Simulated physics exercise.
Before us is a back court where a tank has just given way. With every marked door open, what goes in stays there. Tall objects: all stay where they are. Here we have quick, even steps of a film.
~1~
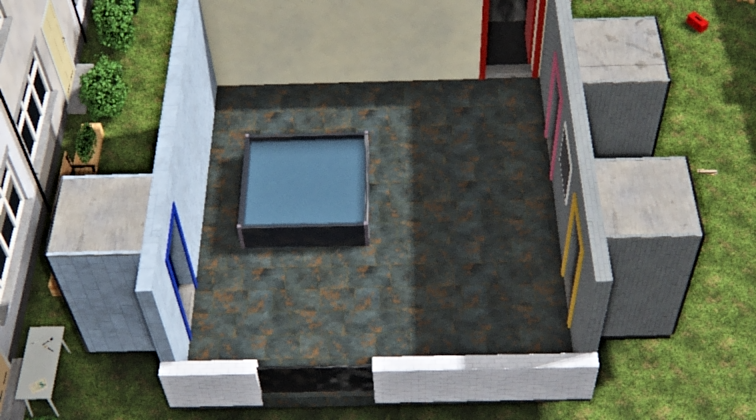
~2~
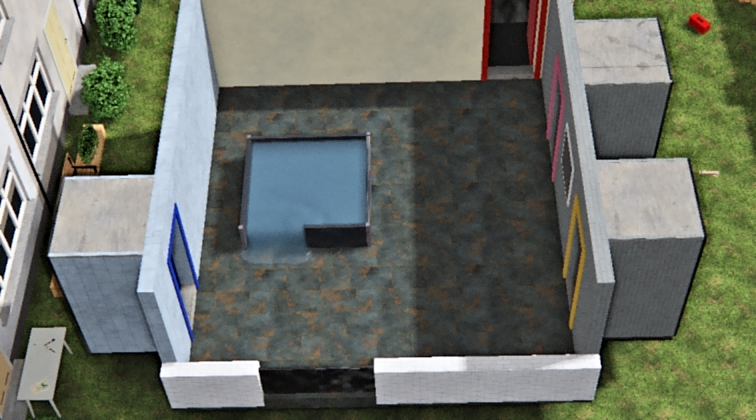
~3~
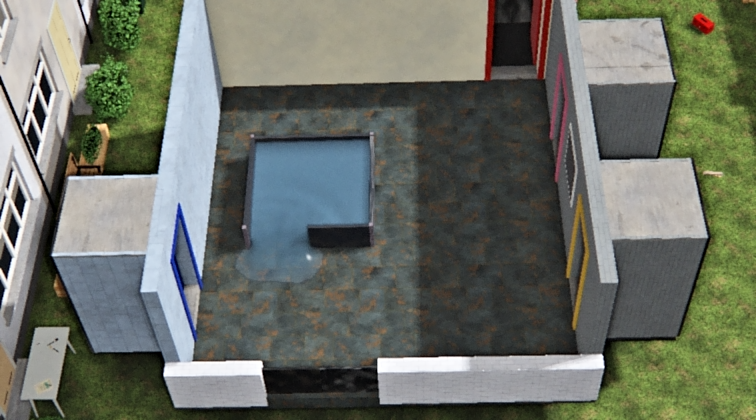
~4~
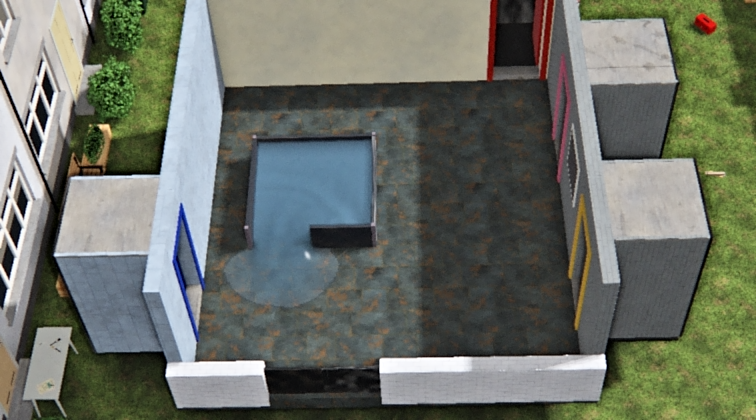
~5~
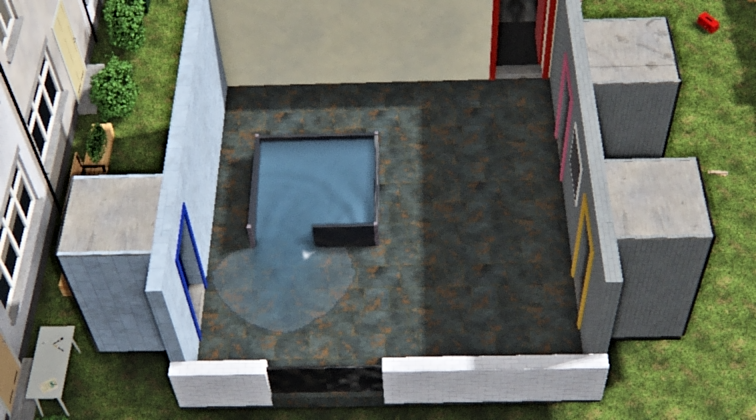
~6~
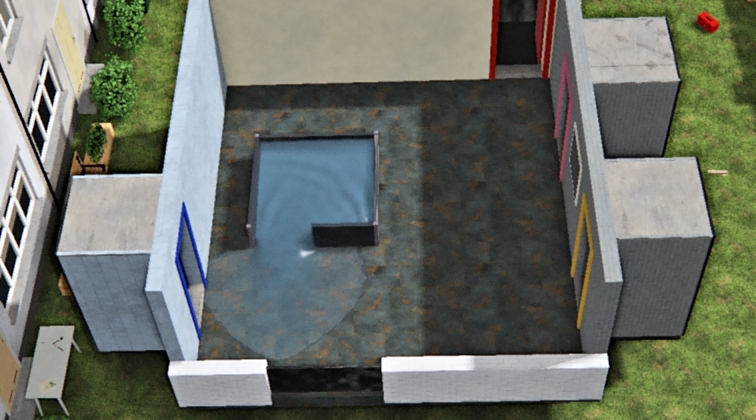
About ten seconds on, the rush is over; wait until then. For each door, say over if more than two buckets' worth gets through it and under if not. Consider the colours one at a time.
The pink door holds up fine I think. The yellow door gets overrun I think. The blue door holds up fine I think. The red door holds up fine I think.
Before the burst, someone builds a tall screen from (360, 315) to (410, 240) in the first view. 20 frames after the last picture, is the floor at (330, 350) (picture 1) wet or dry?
My call for that spot - a puddle.
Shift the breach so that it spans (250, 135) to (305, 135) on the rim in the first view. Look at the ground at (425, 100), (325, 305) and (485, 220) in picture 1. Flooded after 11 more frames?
Taken in turn they're swamped, unwetted and unwetted.
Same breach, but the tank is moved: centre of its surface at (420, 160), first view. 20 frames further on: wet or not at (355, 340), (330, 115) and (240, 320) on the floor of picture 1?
Taking the three spots in turn, I'd say drenched, then spared, then drenched.
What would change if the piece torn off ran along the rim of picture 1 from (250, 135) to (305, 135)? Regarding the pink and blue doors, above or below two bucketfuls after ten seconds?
The pink door tops the limit and the blue door remains within the limit.
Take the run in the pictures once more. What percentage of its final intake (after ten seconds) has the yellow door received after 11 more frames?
Estimate: Some 0 per cent.
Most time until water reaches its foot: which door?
That would be the door marked red.
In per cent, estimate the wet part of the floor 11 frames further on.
Around 20 percent, give or take.
A moment on, water covers 20 % of the floor; the pink door not reached, the yellow door not reached, the blue door wet at the sill, nothing in, the red door not reached.
Next, water covers 20 % of the floor; the pink door not reached, the yellow door not reached, the blue door wet at the sill, nothing in, the red door not reached.
Then, water covers 30 % of the floor; the pink door not reached, the yellow door not reached, the blue door under two buckets in, the red door not reached.
Later, water covers 55 % of the floor; the pink door not reached, the yellow door over two buckets in, the blue door under two buckets in, the red door not reached.
In the end, water covers 85 % of the floor; the pink door wet at the sill, nothing in, the yellow door far over two buckets in, the blue door under two buckets in, the red door wet at the sill, nothing in.
